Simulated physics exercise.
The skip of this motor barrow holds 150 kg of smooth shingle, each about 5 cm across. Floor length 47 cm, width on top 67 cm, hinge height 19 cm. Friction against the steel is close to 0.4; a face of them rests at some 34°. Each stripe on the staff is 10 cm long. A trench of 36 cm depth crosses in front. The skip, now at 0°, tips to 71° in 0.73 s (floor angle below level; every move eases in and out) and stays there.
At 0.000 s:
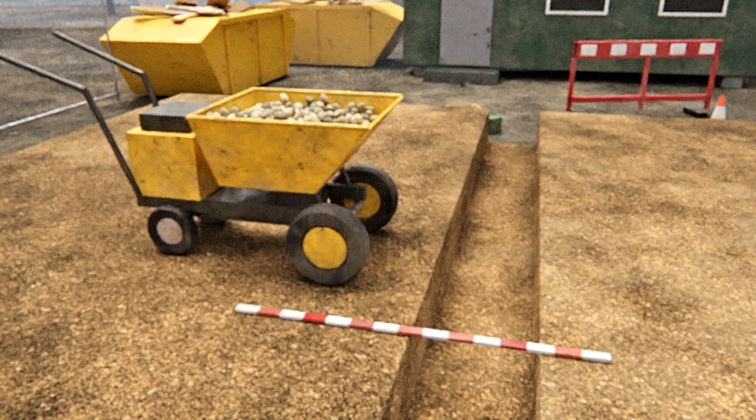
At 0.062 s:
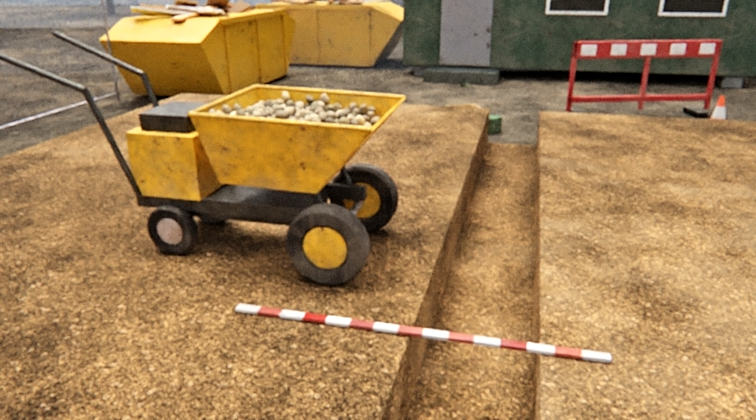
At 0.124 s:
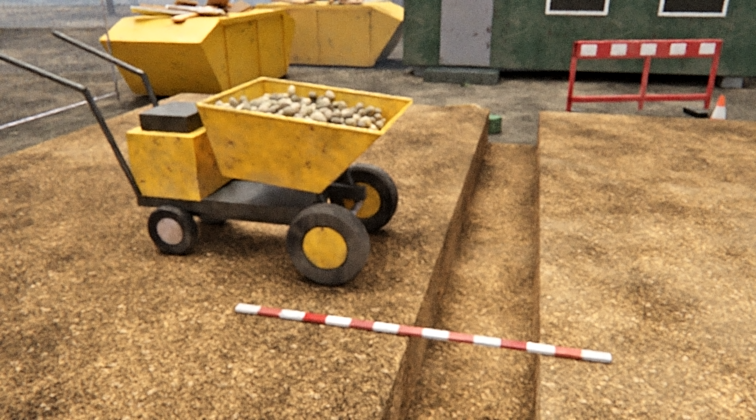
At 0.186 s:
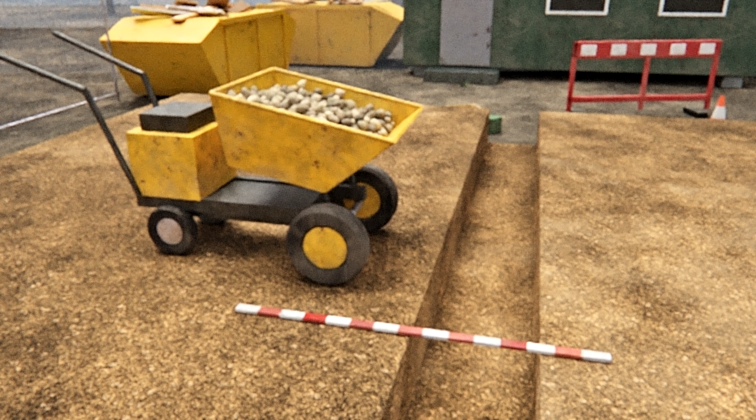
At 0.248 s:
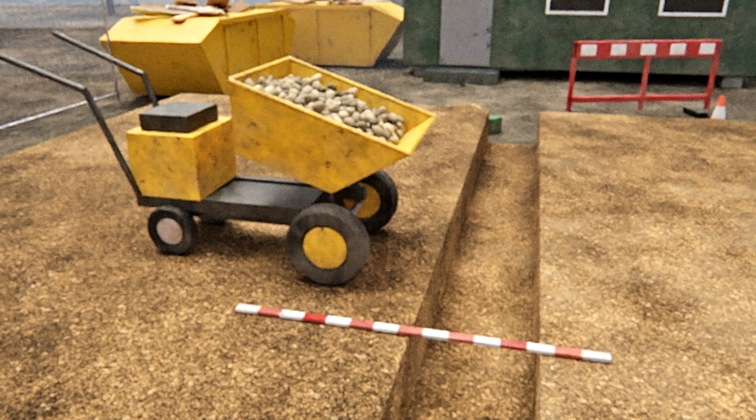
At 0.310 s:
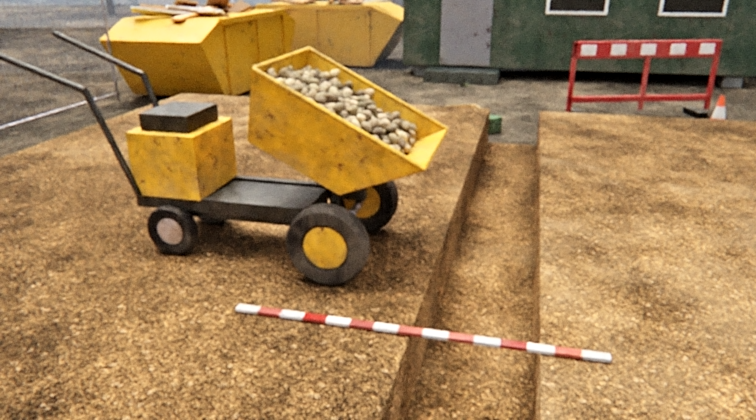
The yellow skip of a small motor barrow, loaded with smooth stones, started out level, then its back end rose steadily and its front lip tilted down to the right beside a trench.
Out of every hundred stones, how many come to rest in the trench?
Some 81 per cent of it.
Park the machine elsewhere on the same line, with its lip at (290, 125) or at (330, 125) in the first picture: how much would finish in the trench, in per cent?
About 90 and 100 per cent.
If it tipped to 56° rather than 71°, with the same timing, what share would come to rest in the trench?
Then about 60 per cent.
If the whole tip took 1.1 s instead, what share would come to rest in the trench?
Then about 90 per cent.
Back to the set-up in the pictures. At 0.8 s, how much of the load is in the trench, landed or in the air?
About 35 per cent by then.
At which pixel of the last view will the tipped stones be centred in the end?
Their middle is at about (507, 322).
After 0.6 s the floor is at 60°; 100 % in the skip; the foremost stones are at (459, 197).
After 0.8 s the floor is at 71°; 62 % in the skip, 37 % in the trench, 1 % past the trench; the foremost stones are at (556, 280).
After 1.2 s the floor is at 71°; 16 % in the skip, 65 % in the trench, 19 % past the trench; the foremost stones are at (701, 274).
After 3.1 s the floor is at 71°; 0 % in the skip, 81 % in the trench, 19 % past the trench; the foremost stones are past the picture's edge.
